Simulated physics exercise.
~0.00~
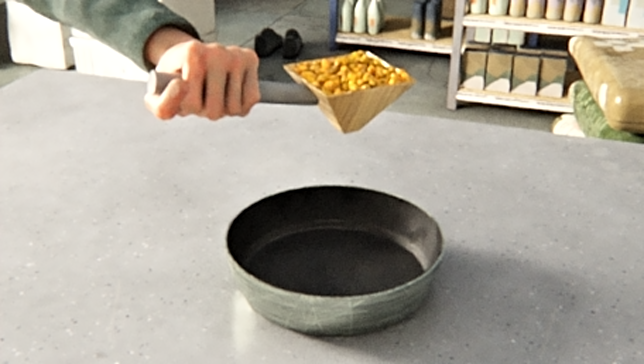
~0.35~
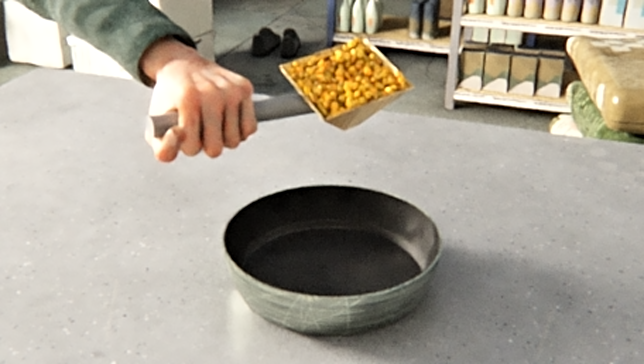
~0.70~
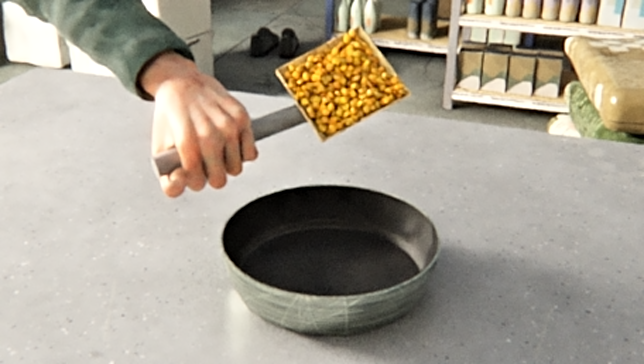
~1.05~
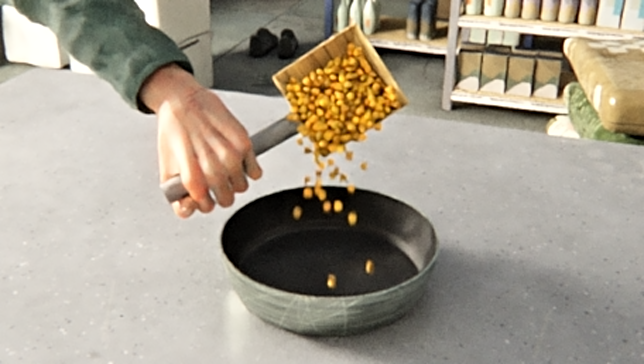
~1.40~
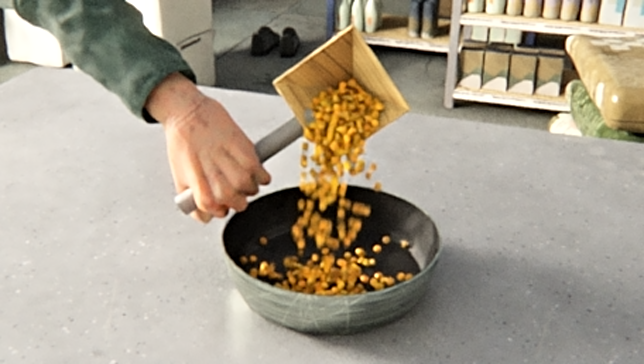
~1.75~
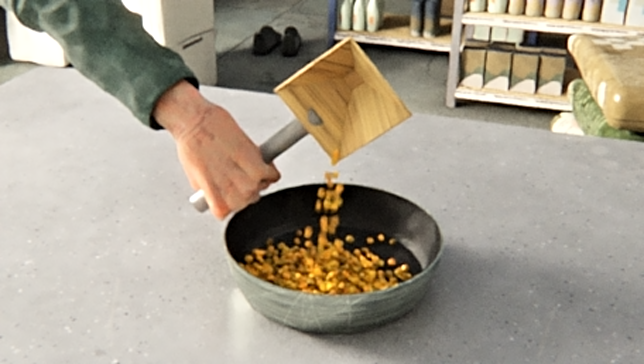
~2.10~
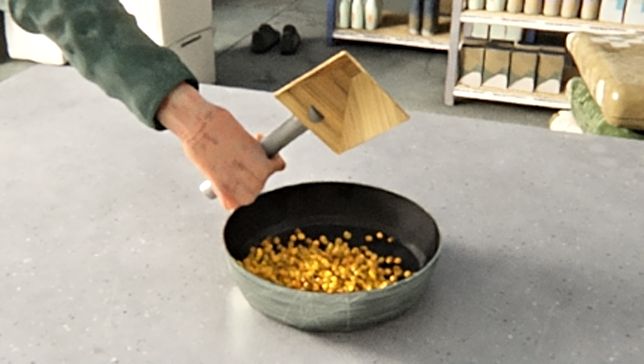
A hand in a dark green sleeve tipped a square wooden scoop of yellow maize kernels over a dark round pan on a grey counter, and the kernels poured down until the scoop was empty and they lay spread across the bottom of the pan.
